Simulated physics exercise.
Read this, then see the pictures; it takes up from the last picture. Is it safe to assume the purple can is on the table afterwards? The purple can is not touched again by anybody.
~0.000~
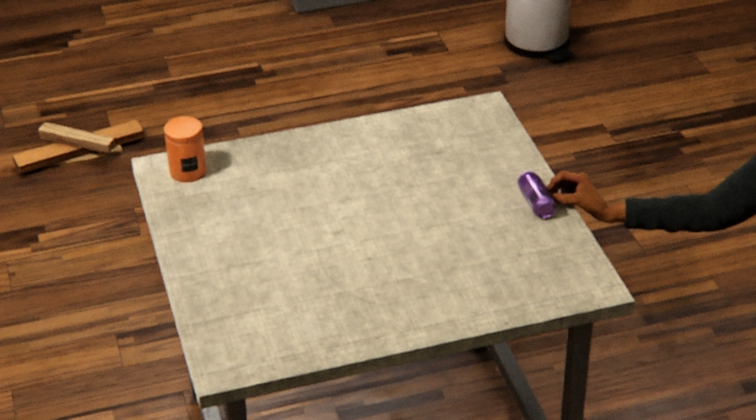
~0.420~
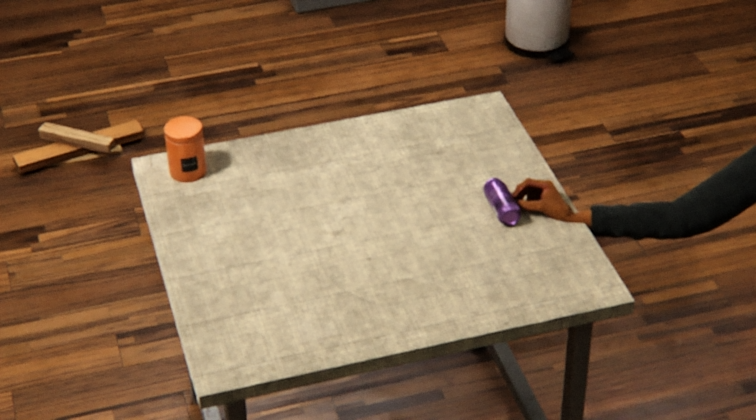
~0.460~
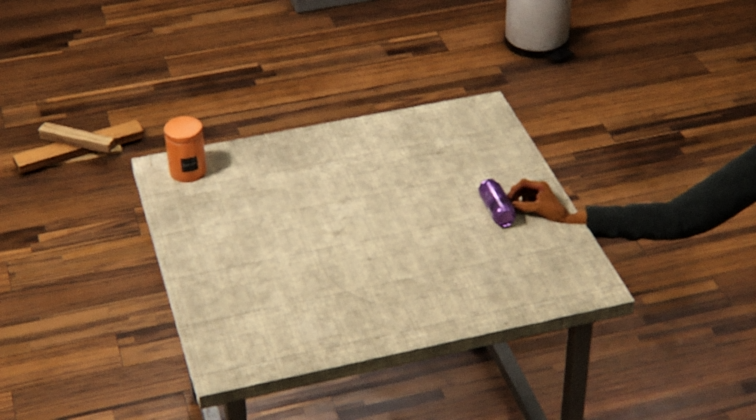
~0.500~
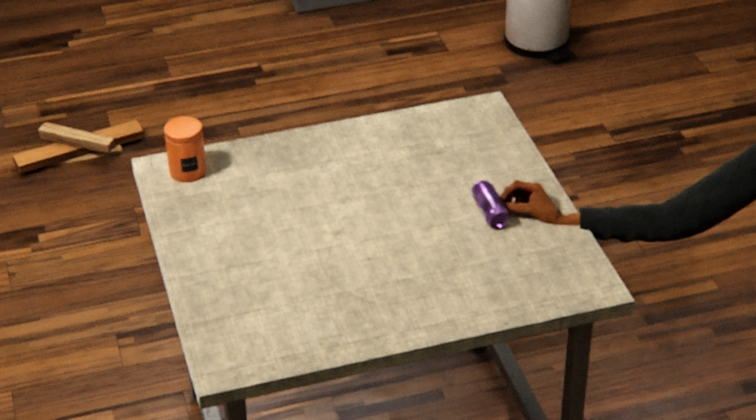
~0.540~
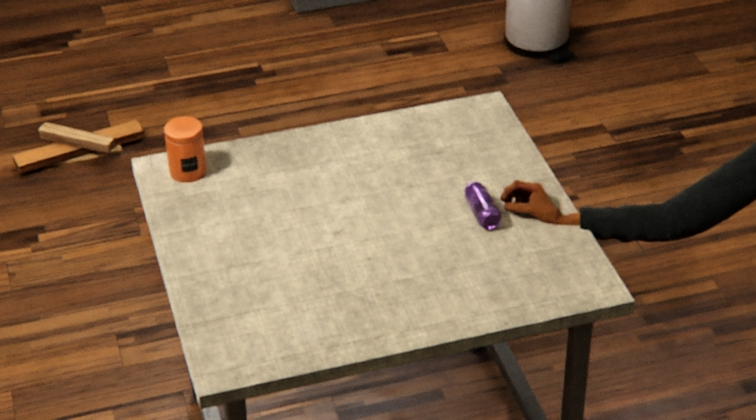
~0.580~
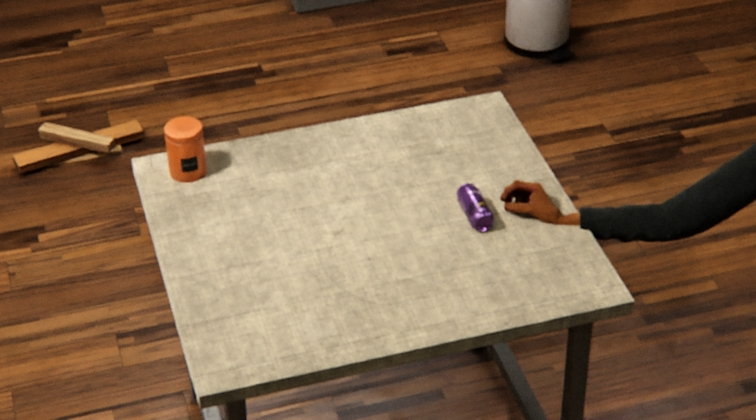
Yes, it stays on.
After 0.68 s, purple can rolled about its own width near (458, 211).
After 0.88 s, purple can rolled well along near (429, 217).
After 1.18 s, purple can rolled well along near (400, 223).
At rest (1.8 s), moved from the start, purple can. Seen from the same camera at the end, purple can near (389, 224).
